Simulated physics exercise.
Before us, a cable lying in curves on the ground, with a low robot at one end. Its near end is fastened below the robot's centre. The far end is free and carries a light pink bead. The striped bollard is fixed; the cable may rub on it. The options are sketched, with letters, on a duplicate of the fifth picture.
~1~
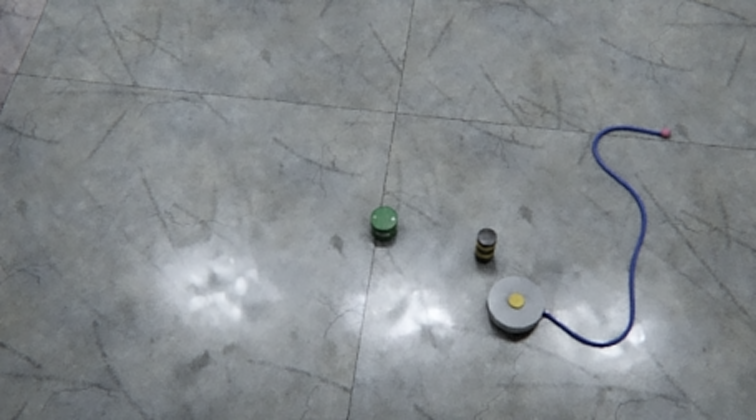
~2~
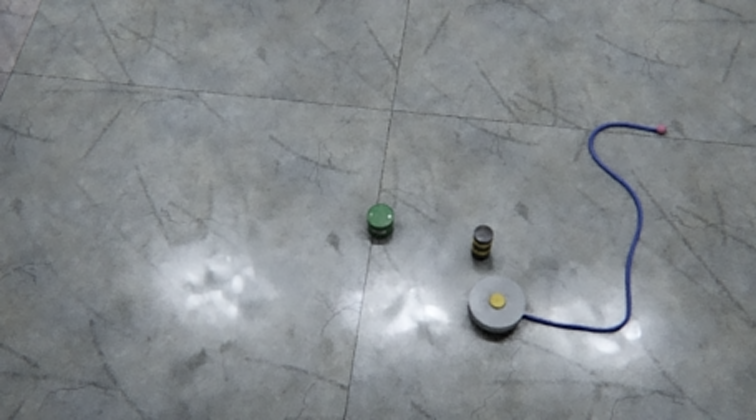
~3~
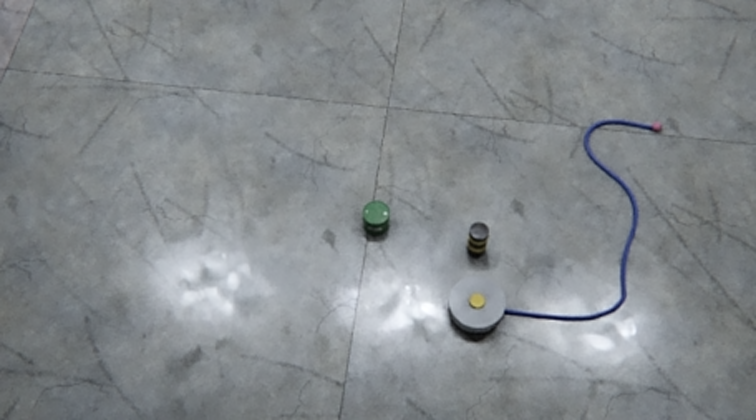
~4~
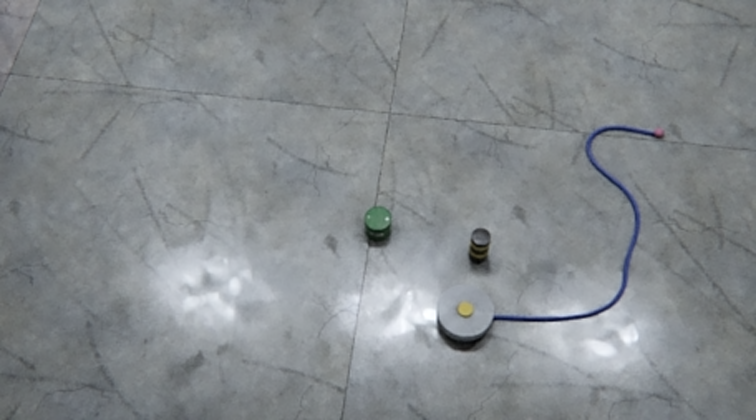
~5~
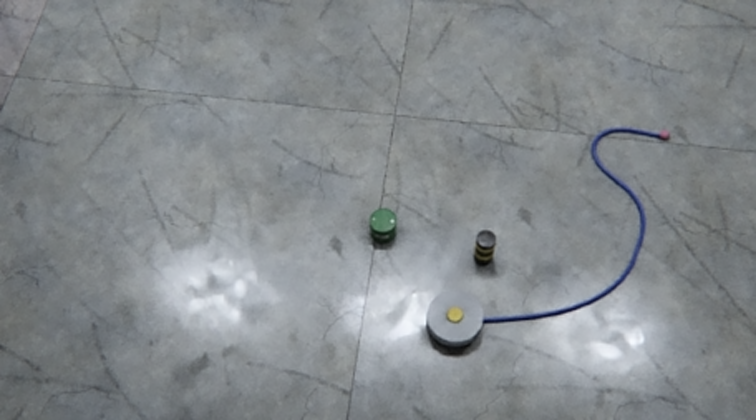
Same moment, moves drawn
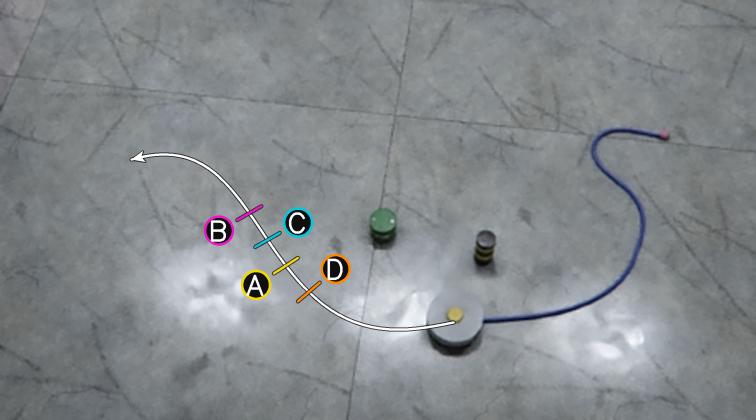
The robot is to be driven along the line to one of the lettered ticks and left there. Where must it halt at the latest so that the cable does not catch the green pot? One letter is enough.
B is the last safe stop.
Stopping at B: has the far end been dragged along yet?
Yes.
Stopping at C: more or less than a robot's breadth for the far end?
By then, less.
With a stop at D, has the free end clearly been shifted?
No.
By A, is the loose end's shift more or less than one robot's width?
By then, less.
On the marked copy, A at (286, 266); B at (249, 213); C at (268, 240); D at (309, 292); the route from (454, 322) via (274, 250) to (132, 160).
With B. Early on, robot (358, 320), middle of the cable (563, 246), free end (665, 135).
Further on, robot (289, 266), middle of the cable (507, 252), free end (653, 134).
At the end, robot (248, 209), middle of the cable (461, 264), free end (616, 158); only the bollard has been touched, if anything.
As for the rest, A is safe but short; C is safe but short; D is safe but short.
